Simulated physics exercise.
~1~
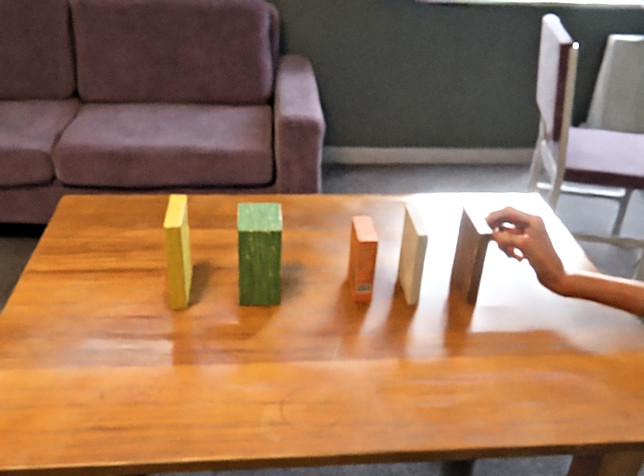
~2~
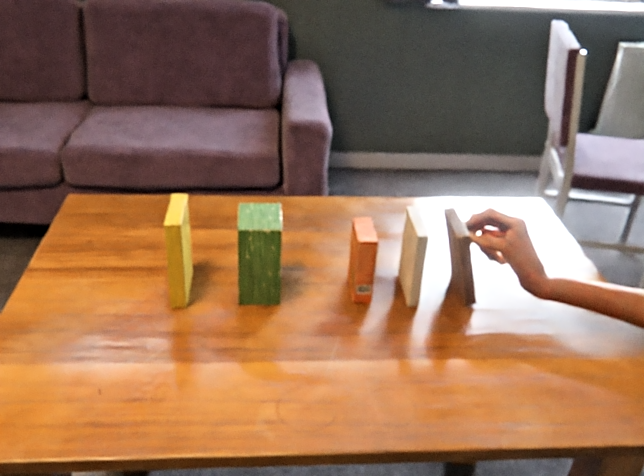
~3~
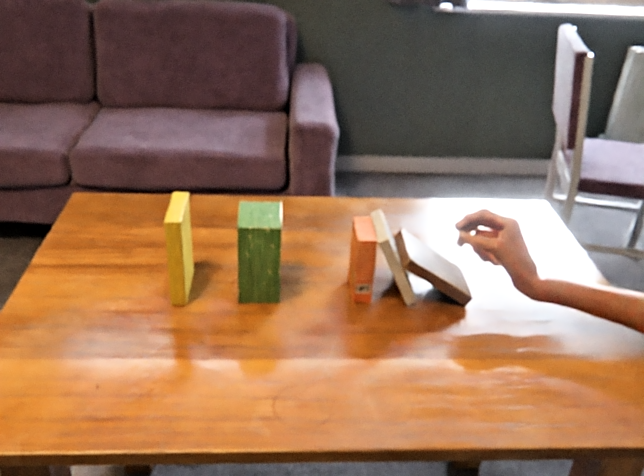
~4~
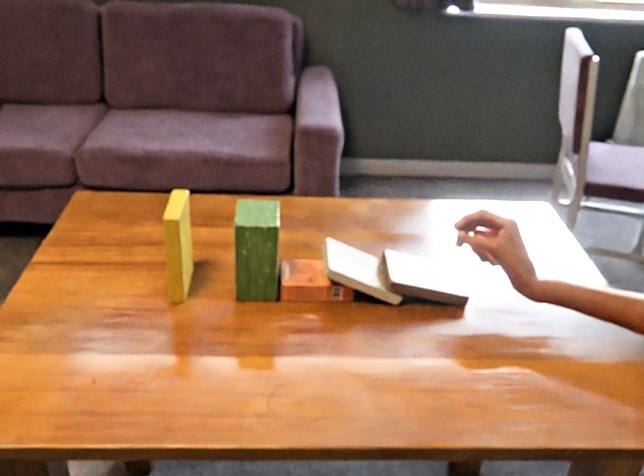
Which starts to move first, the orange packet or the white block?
The white block starts to move first, tipping left while the orange packet is still standing. The orange packet goes over after that.
